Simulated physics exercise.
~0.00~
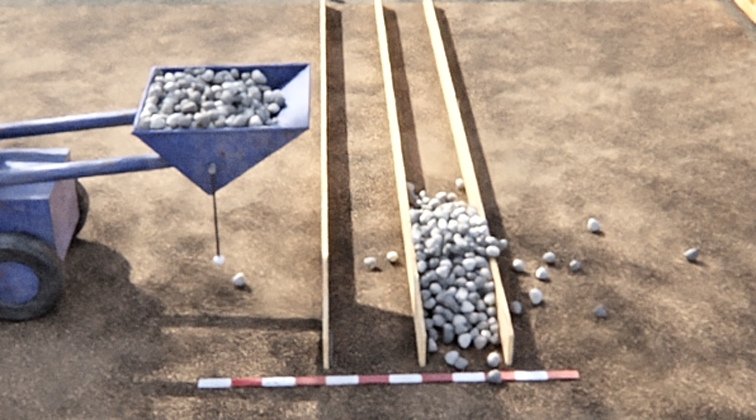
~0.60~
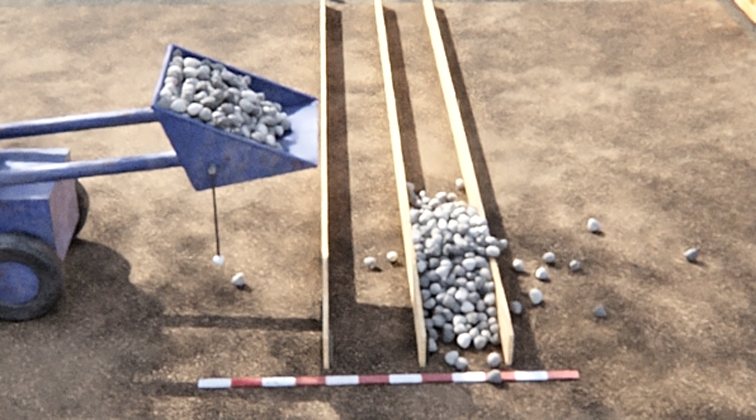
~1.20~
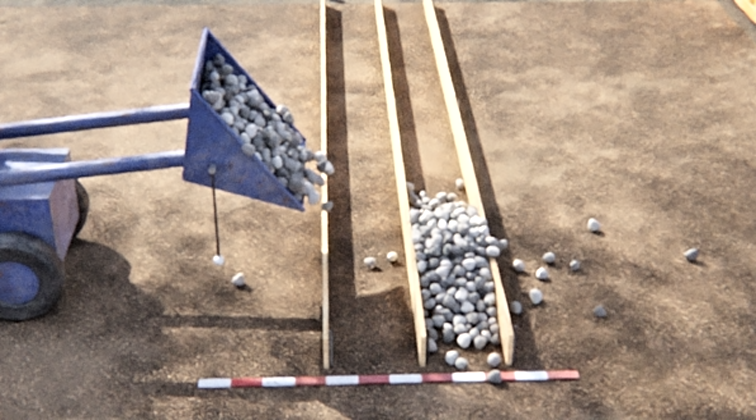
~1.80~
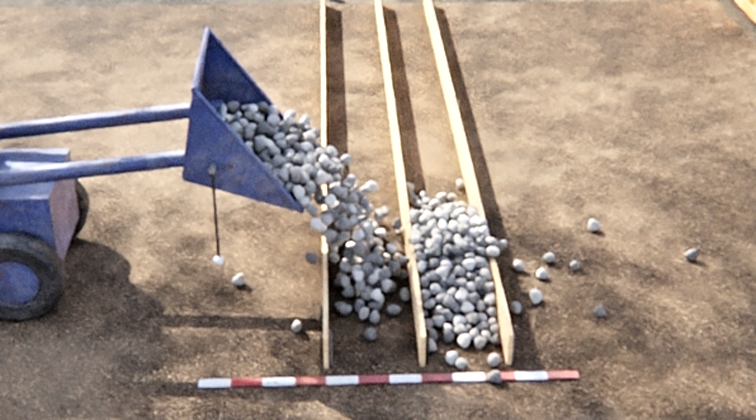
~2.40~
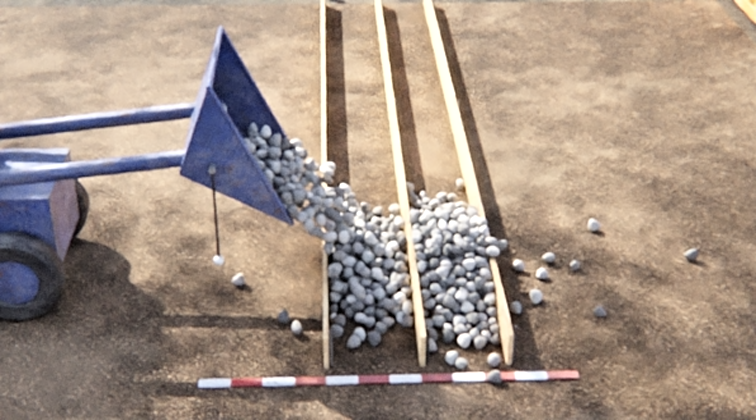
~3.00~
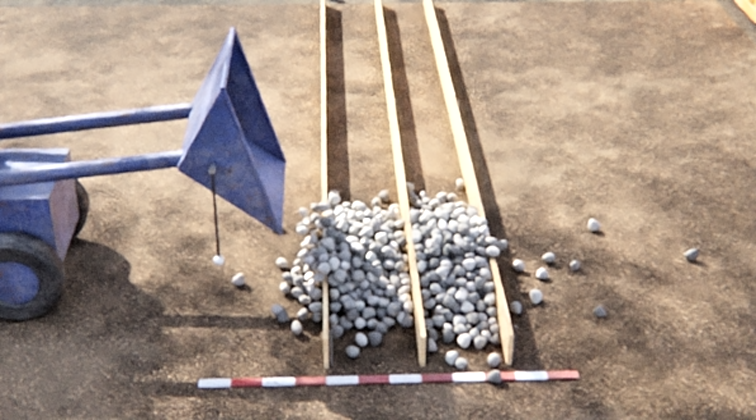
We see a blue loader bucket full of grey stones tip to the right beside a heap lying between boards, pouring its load mostly into the empty near bay. The bucket ends steeply tilted and empty, with some stones spilled left of the first board.
